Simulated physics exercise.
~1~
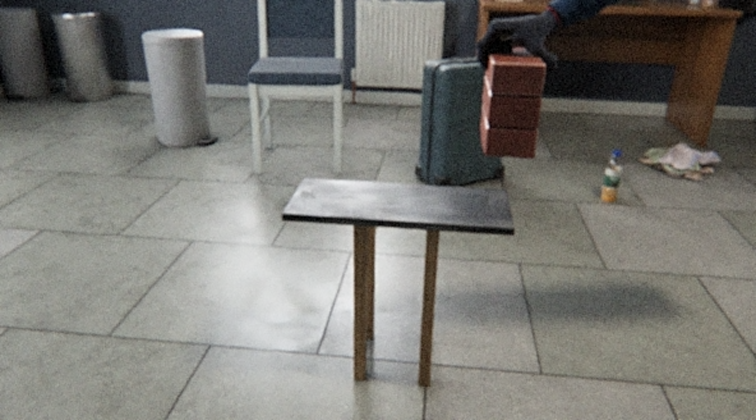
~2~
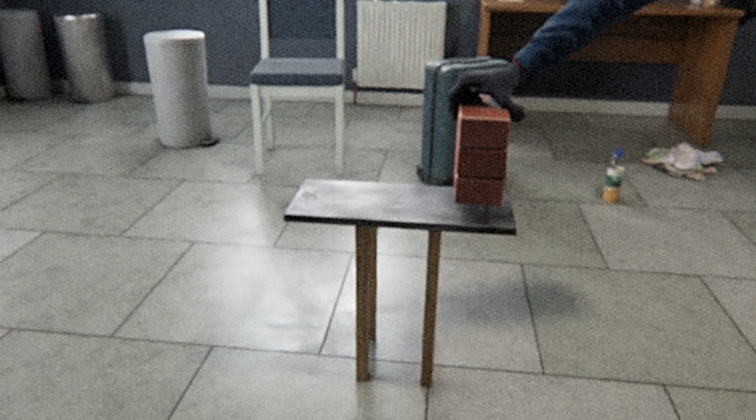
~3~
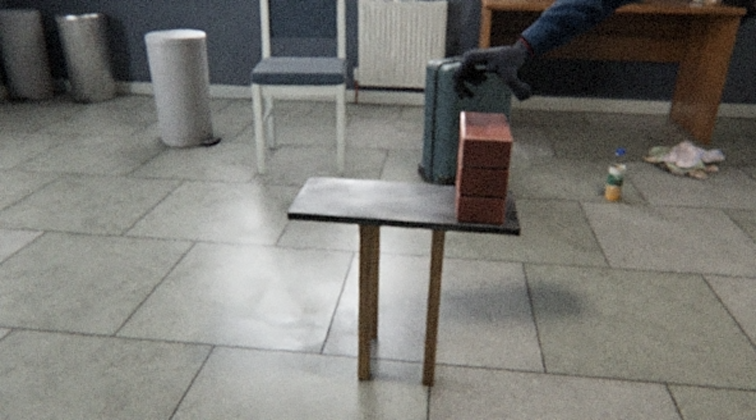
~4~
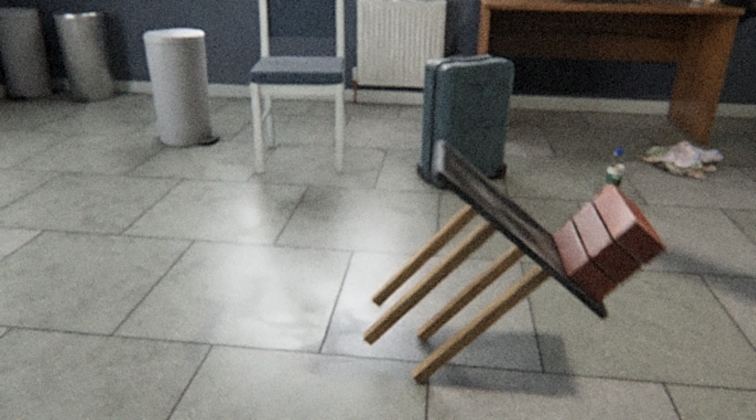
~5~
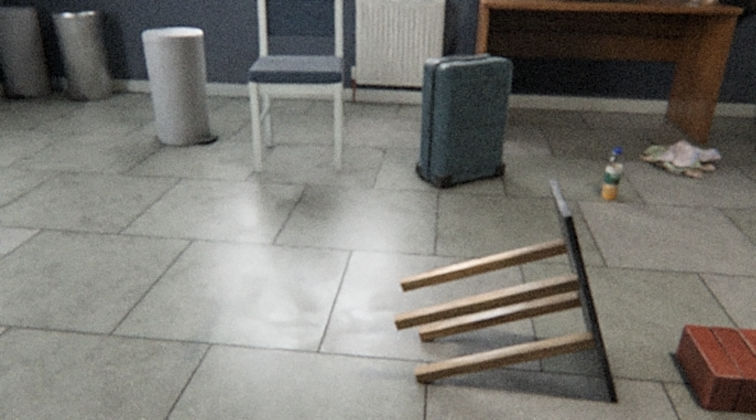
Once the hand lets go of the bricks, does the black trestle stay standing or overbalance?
The black trestle overbalances, tipping to the right under the bricks until its top is nearly upright and its legs point out to the left.
